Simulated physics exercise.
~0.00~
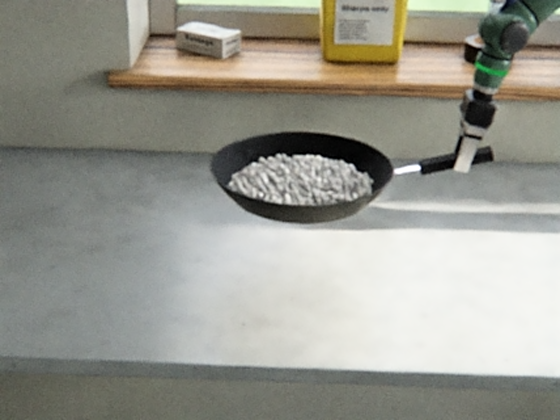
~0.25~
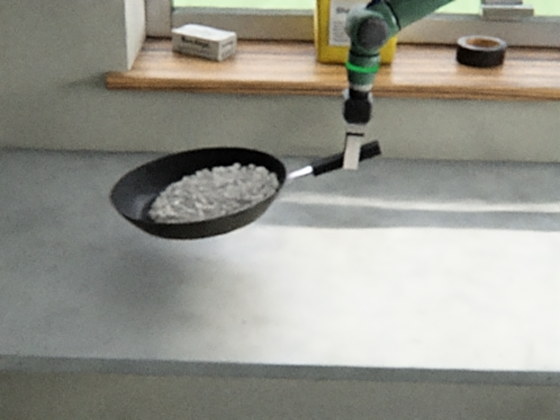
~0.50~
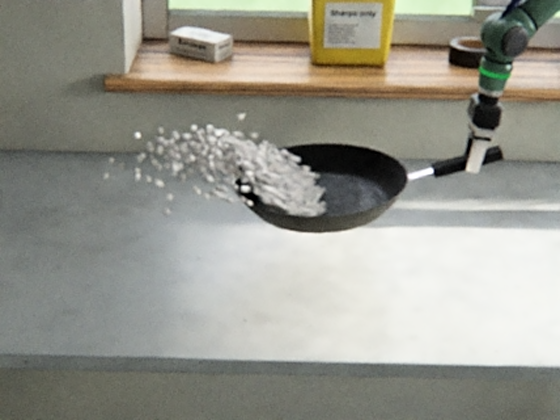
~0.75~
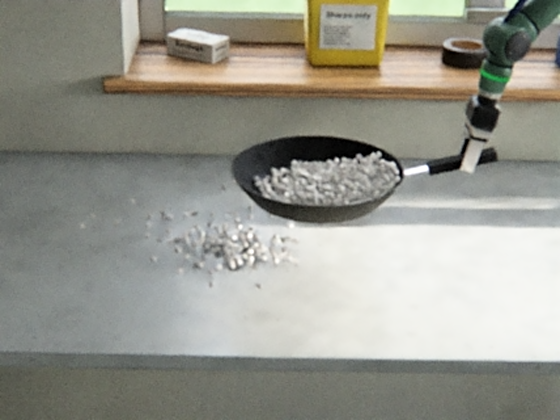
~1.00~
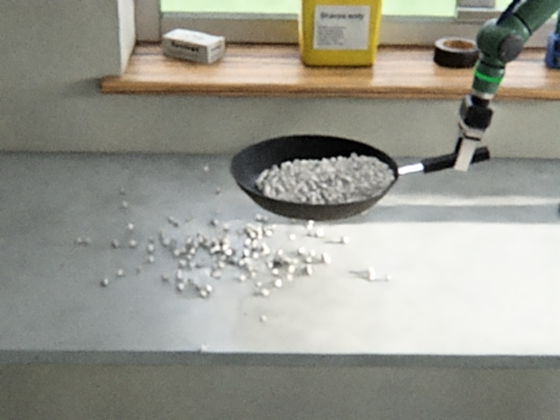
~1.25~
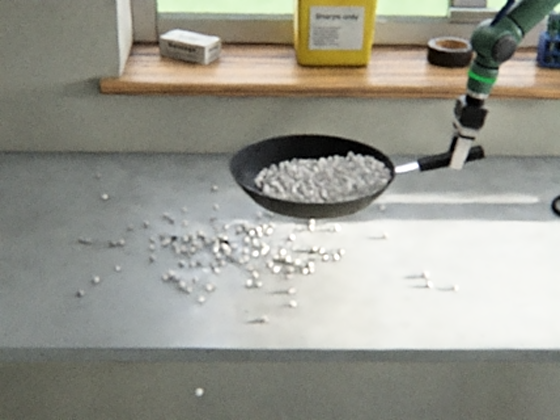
In this clip, a robotic arm holding a dark frying pan full of small pale beads swings it left, then jerks it back right, flinging some beads over the left rim; they scatter across the grey surface while most stay in the pan, which ends level and still.
